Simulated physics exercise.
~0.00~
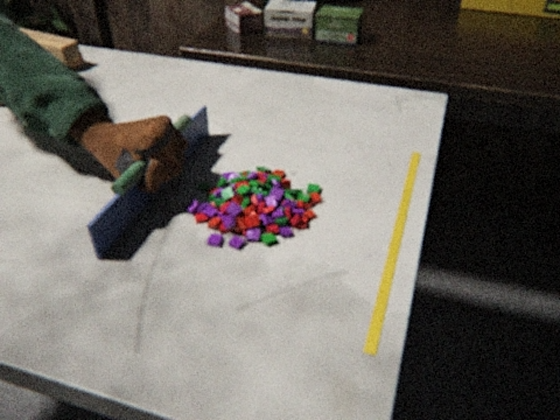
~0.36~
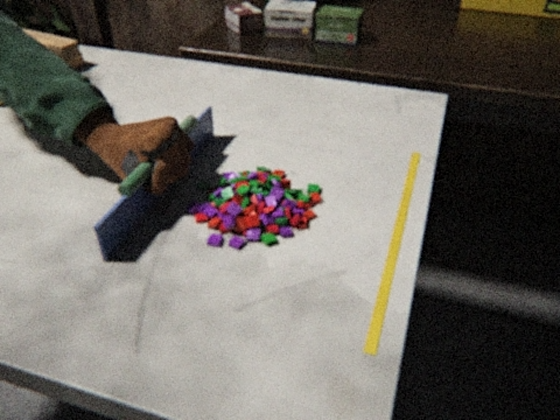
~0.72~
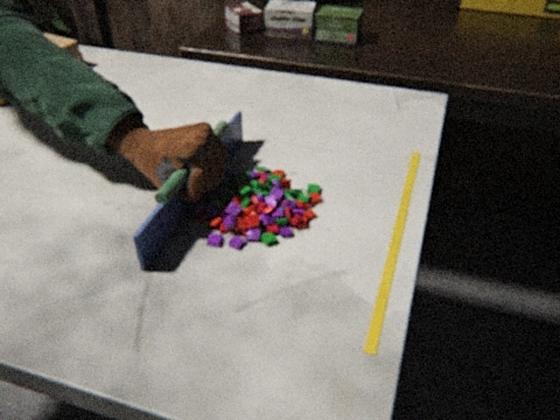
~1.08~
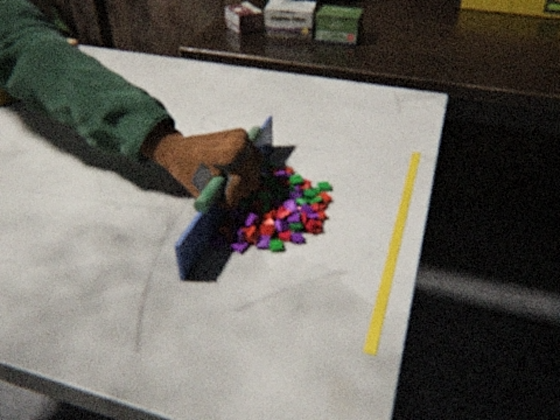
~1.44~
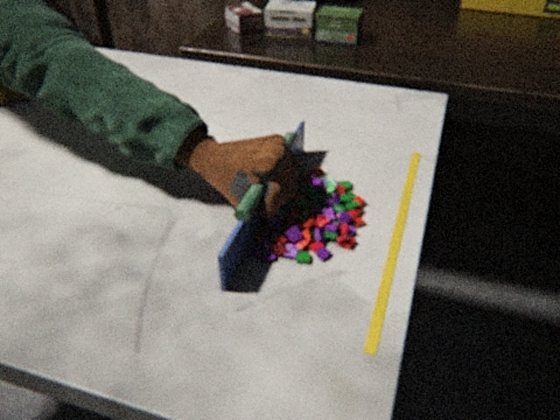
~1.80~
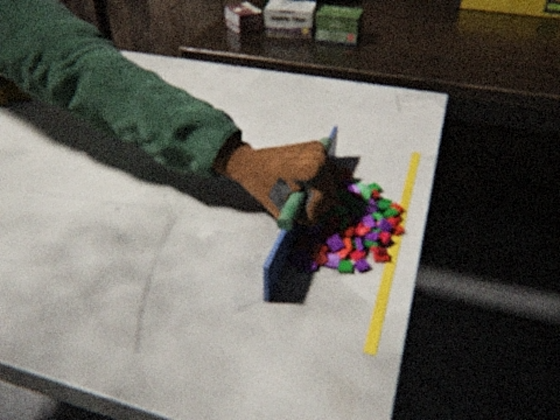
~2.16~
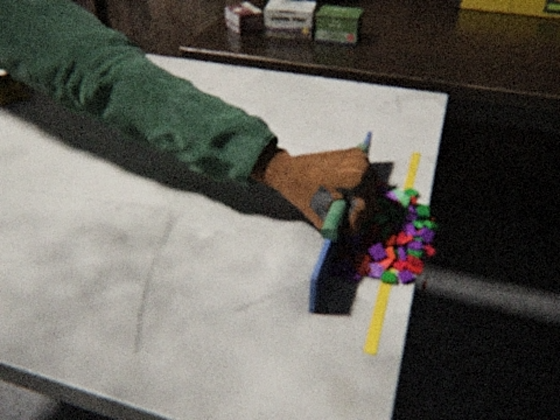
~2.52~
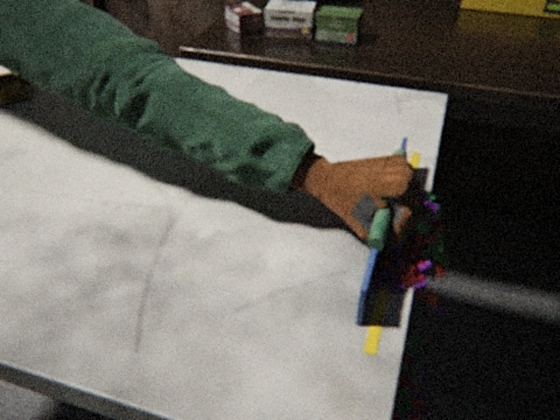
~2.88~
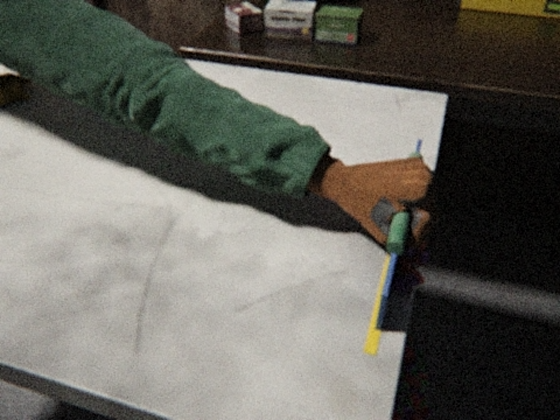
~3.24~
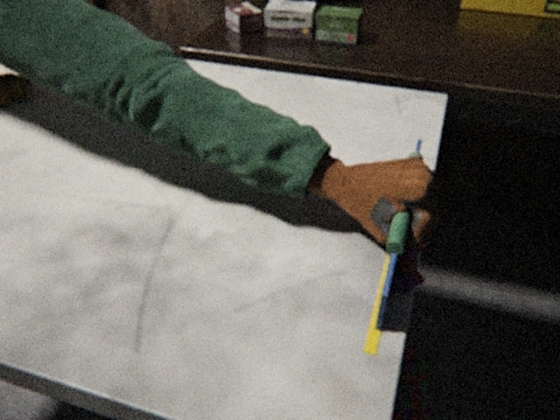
On a pale table, a hand pushes colourful bits rightward with a scraper, most going over the edge.
